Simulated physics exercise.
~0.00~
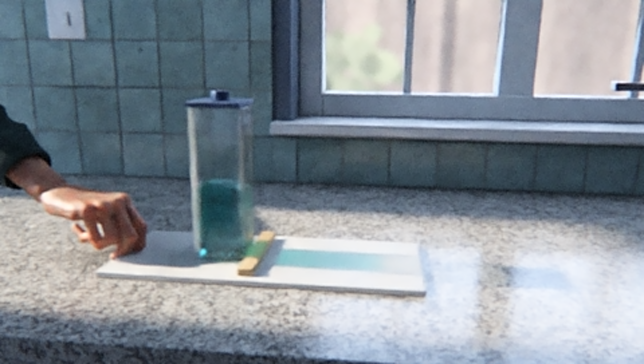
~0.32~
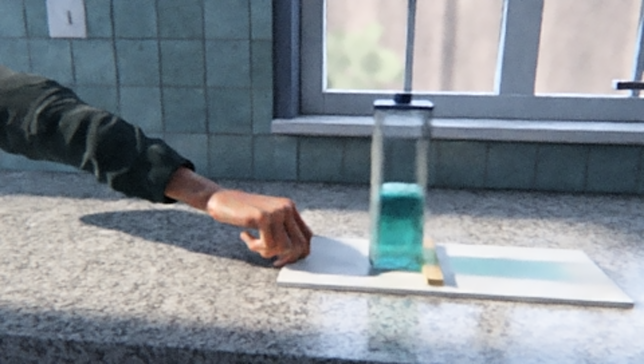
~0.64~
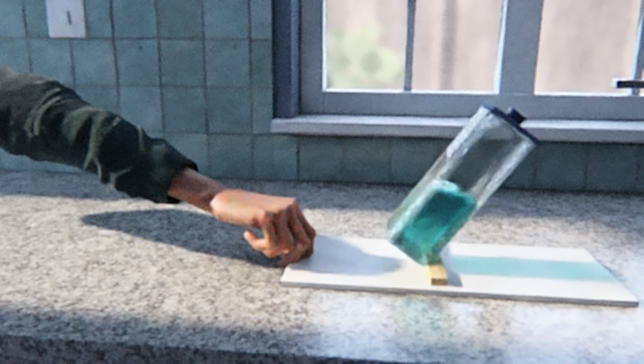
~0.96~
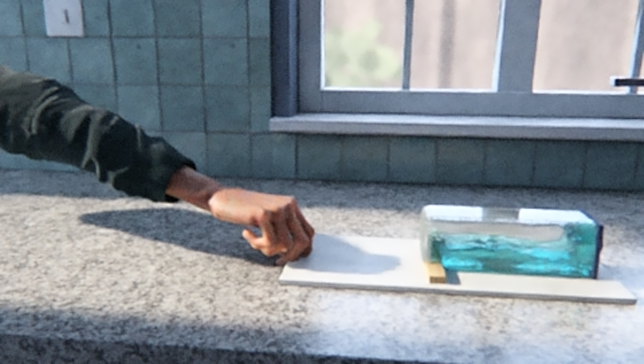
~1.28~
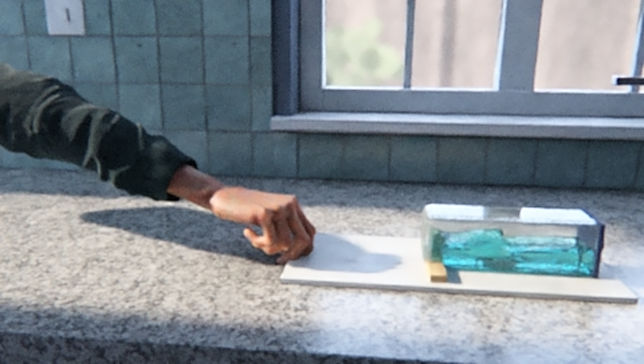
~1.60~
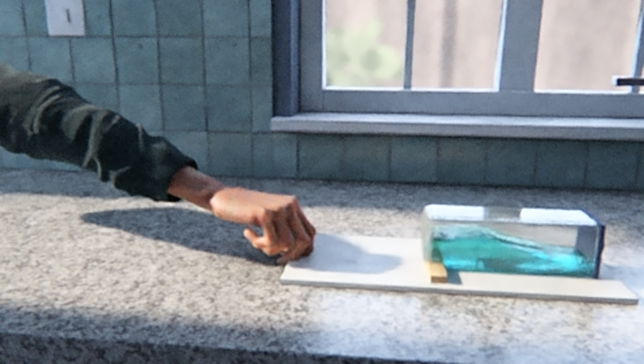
A board pushed right by a hand stops, and its capped flask topples onto its side.
